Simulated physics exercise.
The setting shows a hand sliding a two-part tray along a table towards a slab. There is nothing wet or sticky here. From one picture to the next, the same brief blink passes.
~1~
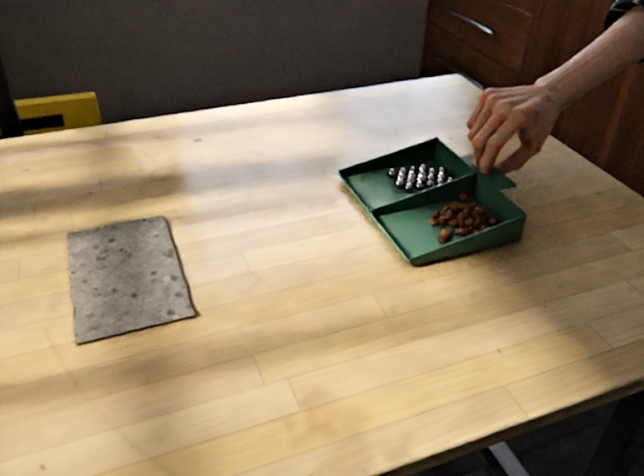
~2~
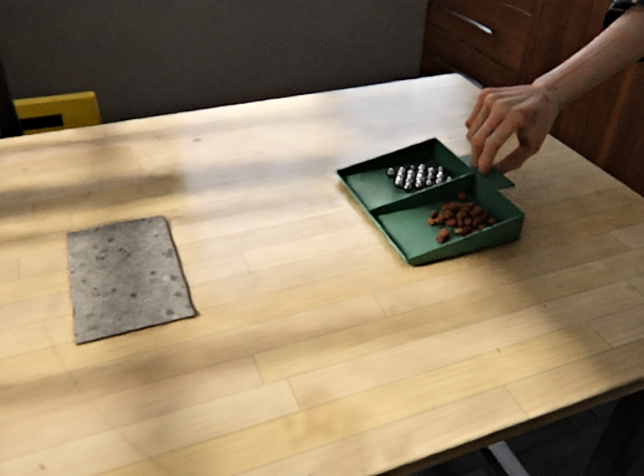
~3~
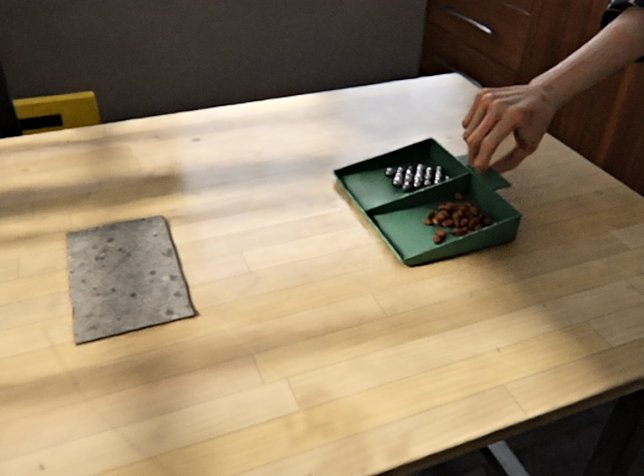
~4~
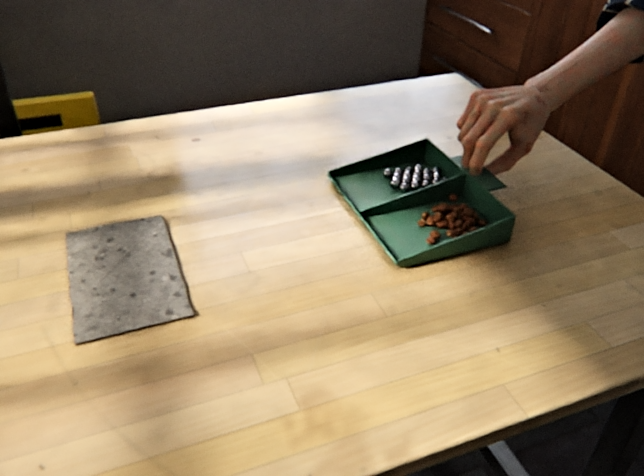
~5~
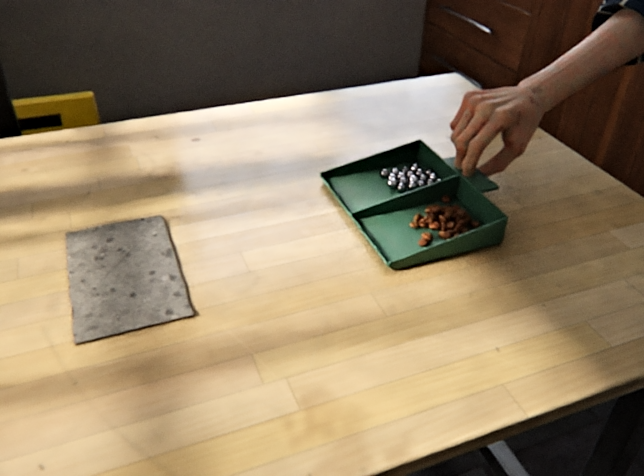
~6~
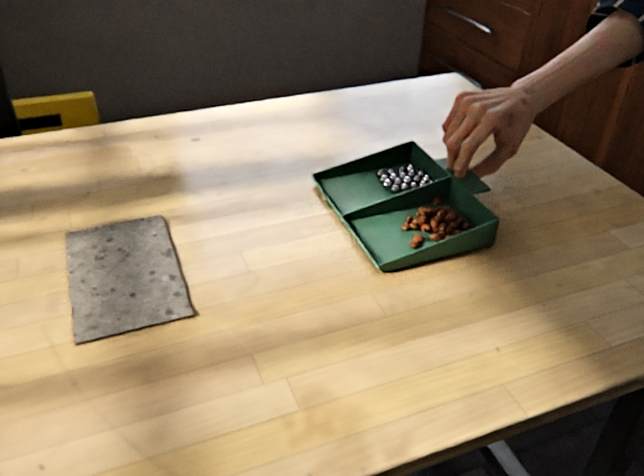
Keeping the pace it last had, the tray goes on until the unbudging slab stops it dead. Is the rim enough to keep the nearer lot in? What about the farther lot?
As it turns out, the nearer lot stays behind the rim, the farther lot stays behind the rim.
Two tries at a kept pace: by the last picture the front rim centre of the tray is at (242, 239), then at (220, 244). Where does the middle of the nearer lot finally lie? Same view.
Lab note: Resting centre close to (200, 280), then close to (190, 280).
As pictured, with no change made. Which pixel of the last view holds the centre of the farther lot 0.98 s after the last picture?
In the last picture's pixels, the middle is around (248, 213).
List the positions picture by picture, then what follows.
The first picture shows front rim at (370, 213), at rest; slab at (131, 298); nearer lot at (460, 219), some bits of dog kibble; farther lot at (421, 180), a few steel balls.
The second picture shows front rim at (368, 213), hardly any of the way covered; farther lot at (420, 180).
The third picture shows front rim at (364, 213), hardly any of the way covered; nearer lot at (455, 219).
The fourth picture shows front rim at (358, 214), a small part of the way covered; farther lot at (416, 180).
The fifth picture shows front rim at (350, 216), a small part of the way covered; nearer lot at (442, 222).
The sixth picture shows front rim at (342, 217), a small part of the way covered; slab at (129, 297); nearer lot at (433, 223); farther lot at (407, 181).
Then, 0.44 s after the last picture, tray still sliding, front rim near (266, 234); nearer lot all inside; farther lot all inside.
Then, 0.98 s after the last picture, tray stopped at the slab; nearer lot all inside; farther lot all inside.
Then, 1.19 s after the last picture, tray stopped at the slab; nearer lot all inside; farther lot all inside, moved towards the front rim.
By the end, tray stopped at the slab; nearer lot all inside; farther lot all inside, moved towards the front rim.
